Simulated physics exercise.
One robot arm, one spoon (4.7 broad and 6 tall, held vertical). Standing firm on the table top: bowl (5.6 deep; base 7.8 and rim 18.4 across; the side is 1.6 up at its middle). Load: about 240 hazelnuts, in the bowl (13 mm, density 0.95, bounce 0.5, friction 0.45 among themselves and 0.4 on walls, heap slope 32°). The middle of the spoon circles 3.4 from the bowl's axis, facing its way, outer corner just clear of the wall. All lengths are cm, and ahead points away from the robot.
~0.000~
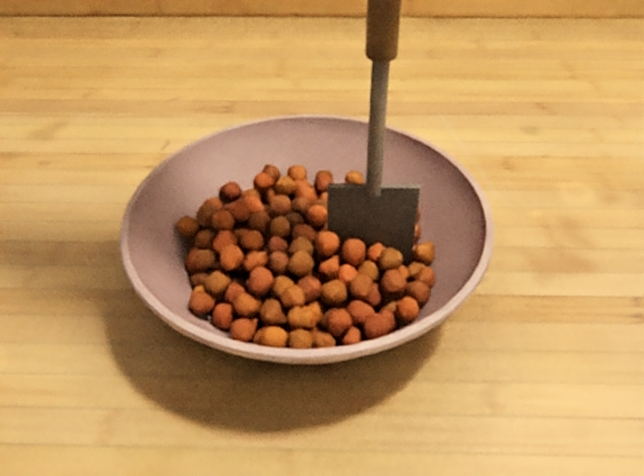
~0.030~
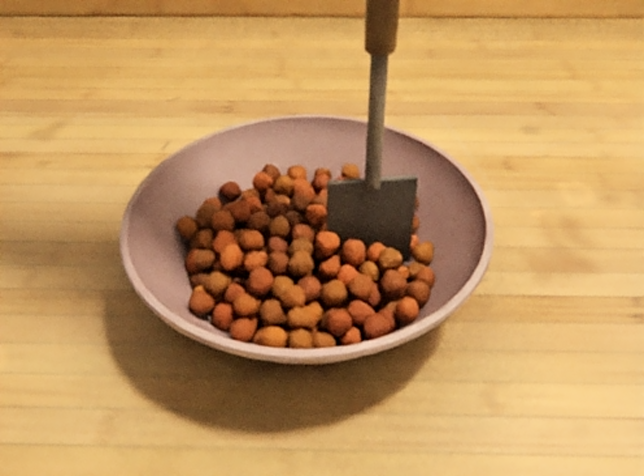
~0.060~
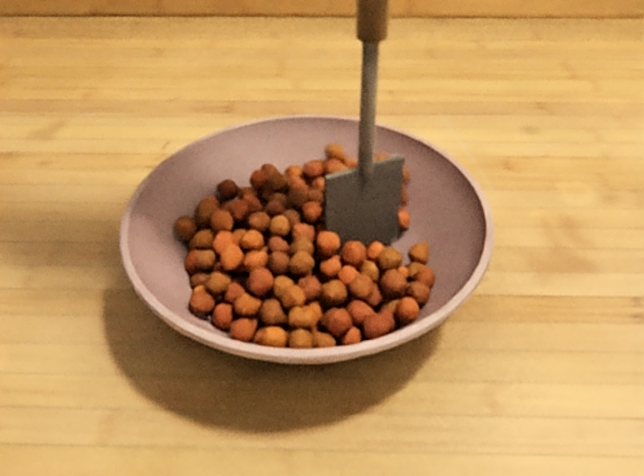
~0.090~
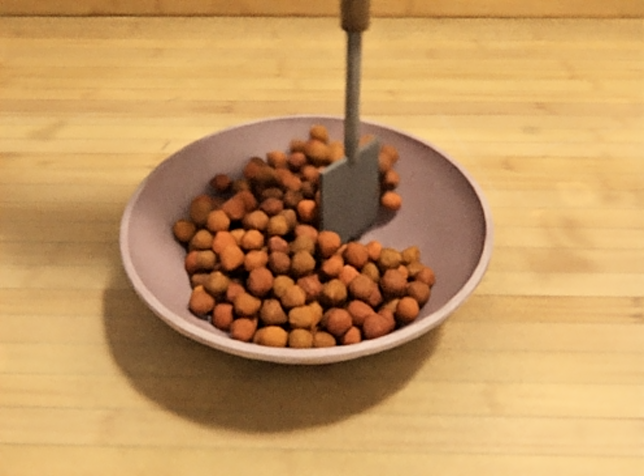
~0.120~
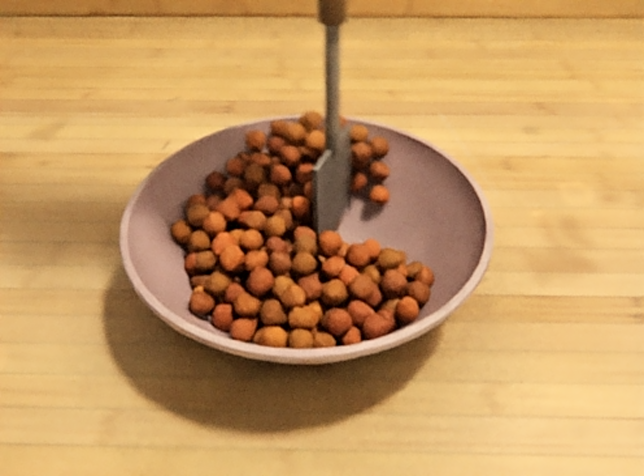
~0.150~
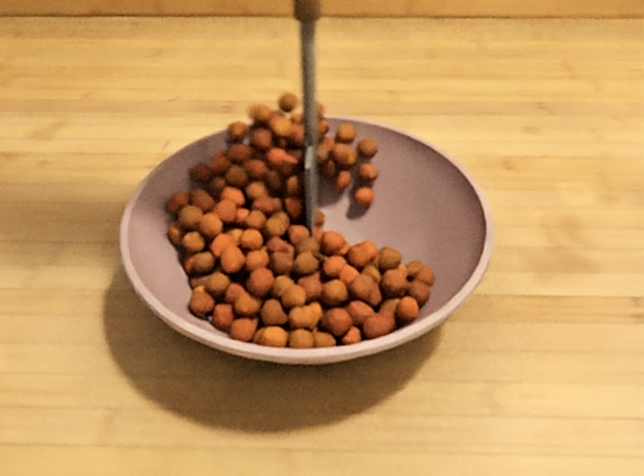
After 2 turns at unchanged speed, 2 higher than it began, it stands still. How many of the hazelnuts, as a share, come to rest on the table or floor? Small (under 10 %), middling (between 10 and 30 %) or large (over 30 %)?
A middling share, between 10 and 30 %, ends on the table or floor.
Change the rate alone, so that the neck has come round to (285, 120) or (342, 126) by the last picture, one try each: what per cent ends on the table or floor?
About 30 and 10 per cent.
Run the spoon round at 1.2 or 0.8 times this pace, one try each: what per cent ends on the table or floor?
Some 30 and 10 per cent.
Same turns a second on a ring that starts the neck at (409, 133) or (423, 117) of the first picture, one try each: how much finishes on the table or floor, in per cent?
About 20 and 10 per cent.
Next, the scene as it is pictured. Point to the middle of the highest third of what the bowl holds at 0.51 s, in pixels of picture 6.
Near (414, 236).
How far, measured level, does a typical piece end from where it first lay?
Some 8 cm.
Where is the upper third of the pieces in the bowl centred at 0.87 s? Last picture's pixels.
At about (260, 247).
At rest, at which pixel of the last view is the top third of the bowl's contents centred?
At about (313, 231).
By 0.51 s, 336° round, highest piece 8 above the table; 202 in the bowl, 30 on the table or floor, 5 in flight or on the tool.
By 0.87 s, 223° round, highest piece 6 above the table; 188 in the bowl, 49 on the table or floor.
By 1.25 s, 0° round, highest piece 5 above the table; 188 in the bowl, 49 on the table or floor.
By 1.95 s, 0° round, highest piece 5 above the table; 188 in the bowl, 49 on the table or floor.
Final count, 188 in the bowl, 49 on the table or floor. That is 21 % on the table or floor.
